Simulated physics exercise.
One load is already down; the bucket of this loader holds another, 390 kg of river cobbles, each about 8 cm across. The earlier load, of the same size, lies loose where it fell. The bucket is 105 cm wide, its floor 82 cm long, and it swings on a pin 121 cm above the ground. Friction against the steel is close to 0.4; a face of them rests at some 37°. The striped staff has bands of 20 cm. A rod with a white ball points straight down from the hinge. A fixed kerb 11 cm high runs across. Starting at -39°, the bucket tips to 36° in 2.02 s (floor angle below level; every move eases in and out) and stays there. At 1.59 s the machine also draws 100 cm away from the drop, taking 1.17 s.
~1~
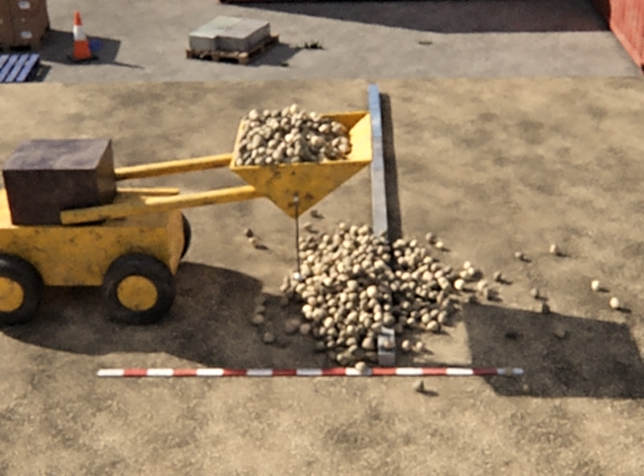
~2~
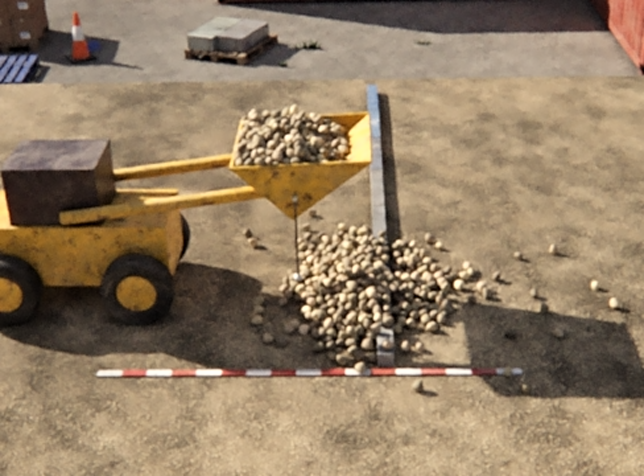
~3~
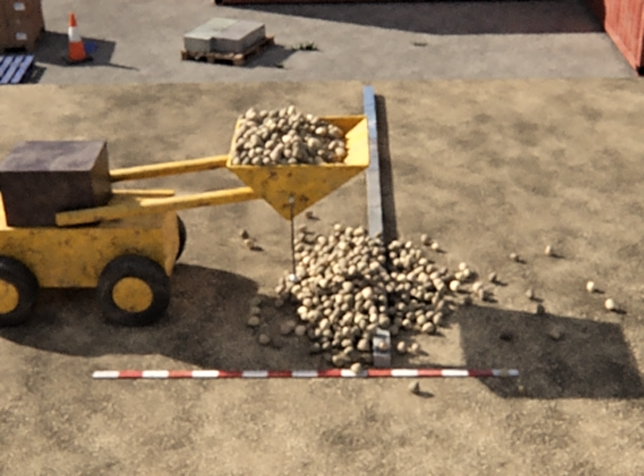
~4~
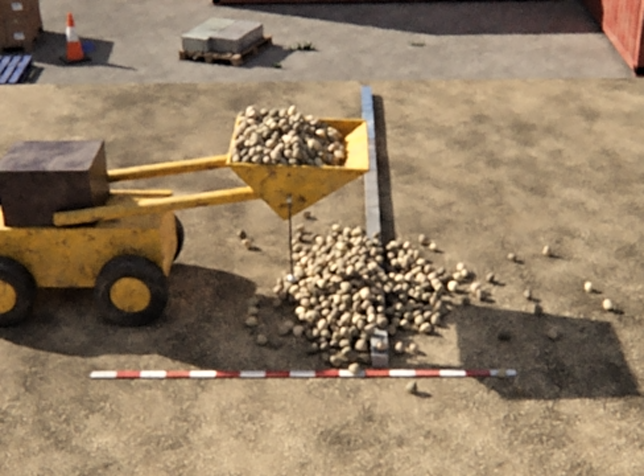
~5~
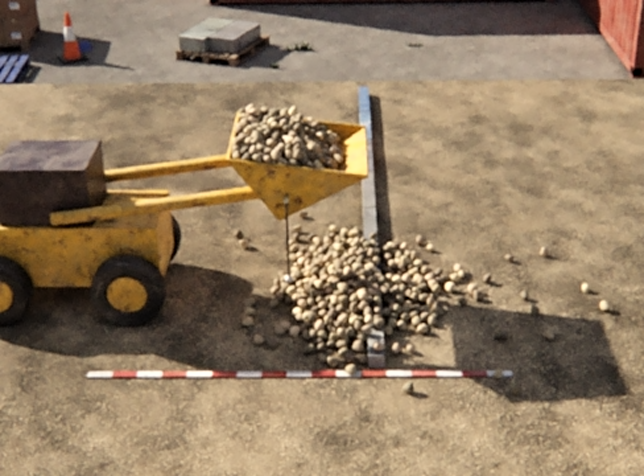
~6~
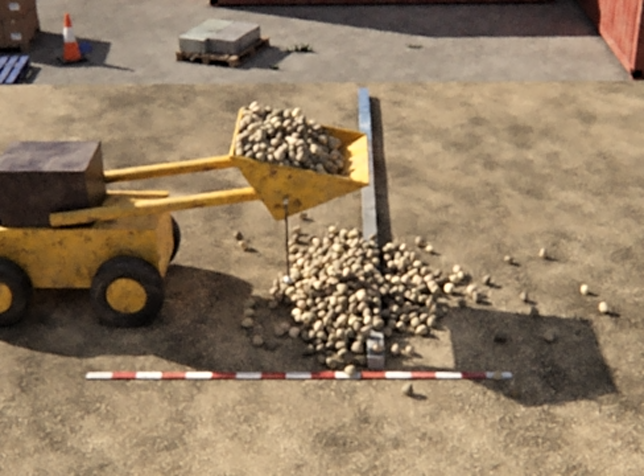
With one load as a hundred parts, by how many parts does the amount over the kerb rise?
Close to 49 parts in a hundred.
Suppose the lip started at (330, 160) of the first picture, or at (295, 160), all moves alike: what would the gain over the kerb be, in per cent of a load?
Near 15 per cent from the first place, 0 from the second.
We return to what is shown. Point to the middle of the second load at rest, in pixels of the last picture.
Around (376, 280).
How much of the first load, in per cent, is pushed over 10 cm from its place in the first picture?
Roughly 15 per cent of them.
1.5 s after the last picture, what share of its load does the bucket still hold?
Roughly 5 per cent is still inside.
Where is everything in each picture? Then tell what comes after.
In the first picture, the bucket is at -39°, its lip at (372, 161); the top of the load is at (291, 120). The earlier load is highest near (364, 267), 26 cm above ground level, 79 % on this side of the kerb, 21 % over the kerb.
The second picture shows lip at (371, 162), floor tilted -38°, highest stones at (291, 120).
The third picture shows lip at (369, 166), floor tilted -36°, highest stones at (287, 121).
The fourth picture shows lip at (369, 170), floor tilted -33°, highest stones at (278, 121).
In the fifth picture, the bucket is at -28°, its lip at (368, 176); the top of the load is at (266, 119).
The sixth picture shows lip at (369, 185), floor tilted -23°, highest stones at (255, 116).
Then, 0.9 s after the last picture the floor is at 25°; in per cent of one load, 90 in the bucket, 88 on this side of the kerb, 22 over the kerb; the foremost stones are at (546, 304).
Then, 1.5 s after the last picture the floor is at 36°; in per cent of one load, 7 in the bucket, 134 on this side of the kerb, 60 over the kerb; the foremost stones are at (542, 292).
Then, 2.6 s after the last picture the floor is at 36°; in per cent of one load, 0 in the bucket, 130 on this side of the kerb, 70 over the kerb; the foremost stones are at (562, 283).
Then, 5.2 s after the last picture the floor is at 36°; in per cent of one load, 0 in the bucket, 130 on this side of the kerb, 70 over the kerb; the foremost stones are at (562, 283). Net gain over the kerb, 49.
